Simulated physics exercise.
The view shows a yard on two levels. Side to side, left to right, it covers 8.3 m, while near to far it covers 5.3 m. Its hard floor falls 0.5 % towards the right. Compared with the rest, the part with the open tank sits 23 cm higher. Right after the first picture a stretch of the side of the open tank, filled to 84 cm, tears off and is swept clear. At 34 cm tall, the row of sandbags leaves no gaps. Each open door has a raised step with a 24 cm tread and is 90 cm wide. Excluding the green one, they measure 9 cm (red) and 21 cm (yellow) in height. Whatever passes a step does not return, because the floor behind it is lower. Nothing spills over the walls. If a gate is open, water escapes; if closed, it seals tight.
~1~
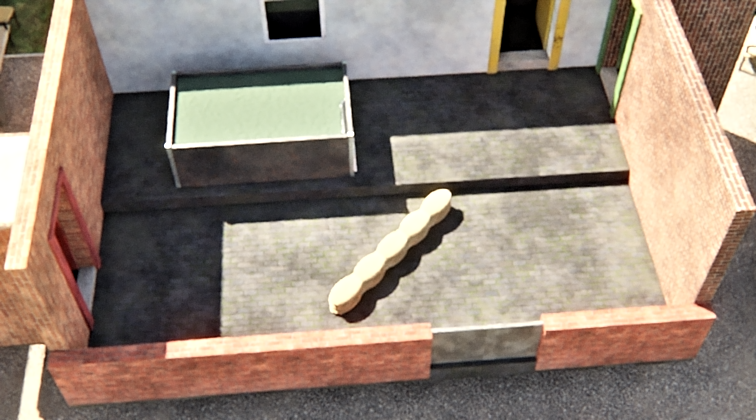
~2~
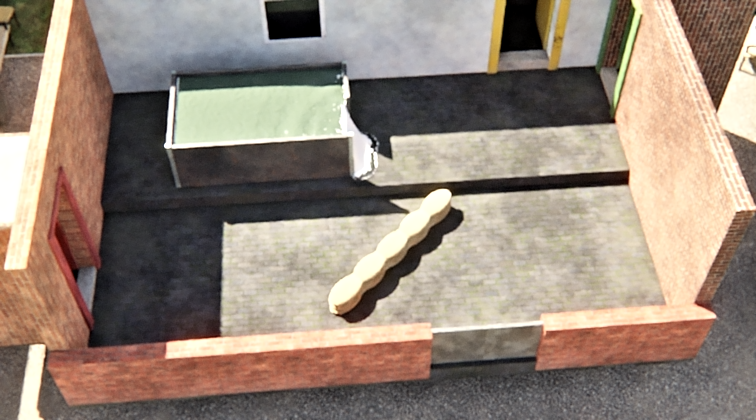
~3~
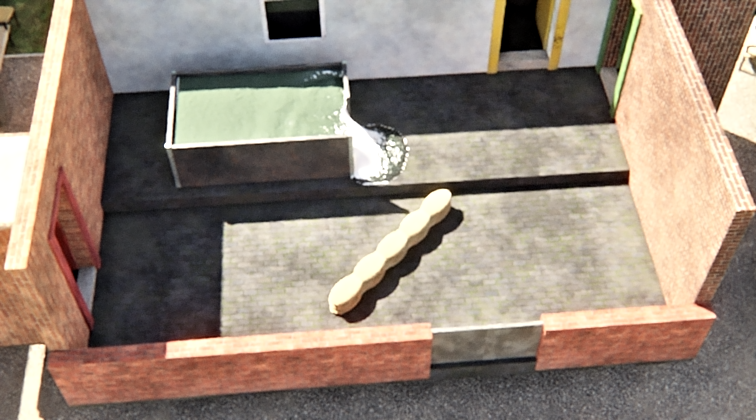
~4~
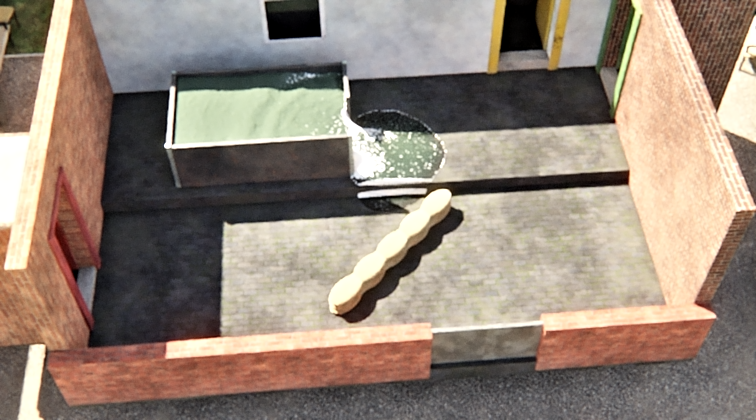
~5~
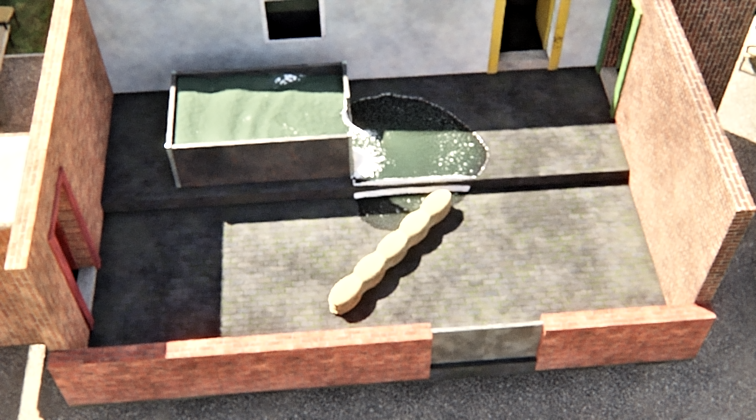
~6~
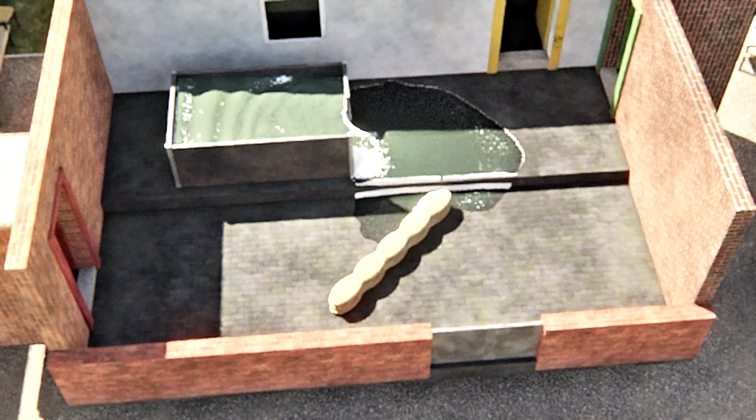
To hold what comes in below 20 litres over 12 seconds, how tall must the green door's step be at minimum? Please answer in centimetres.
About 24 cm.
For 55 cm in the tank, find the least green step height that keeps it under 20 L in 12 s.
Roughly 13.5 cm high.
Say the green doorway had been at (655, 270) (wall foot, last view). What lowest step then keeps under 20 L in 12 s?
It needs about 16 cm.
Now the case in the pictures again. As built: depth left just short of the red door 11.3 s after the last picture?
10.5 cm.
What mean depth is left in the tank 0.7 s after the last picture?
About 62 centimetres on average.
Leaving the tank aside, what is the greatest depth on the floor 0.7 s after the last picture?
I'd estimate roughly 49 cm.
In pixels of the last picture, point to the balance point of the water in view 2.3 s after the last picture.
The balance point sits at roughly (378, 156).
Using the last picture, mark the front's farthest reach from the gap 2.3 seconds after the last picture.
The farthest wet point is roughly at (677, 336) in the last view.
Then, 0.7 s after the last picture water covers 30 % of the floor, deepest (49 cm) near (356, 162); it has not reached the green door.
Then, 2.3 s after the last picture water covers 55 % of the floor, deepest (31 cm) near (677, 336); 27 cm at the green door, 56 litres in over its 15 cm step.
Then, 11.3 s after the last picture water covers 90 % of the floor, deepest (16 cm) near (677, 336); 6 cm at the green door, 103 litres in over its 15 cm step.
At the green door as built, the water peaked near 30 cm, 1.9 s after the last picture.
Run again over the same 12 s with other heights there, 32 litres in over 22 cm, 6 litres over 29.5 cm. The limit of 20 litres is kept from about 24 cm up.
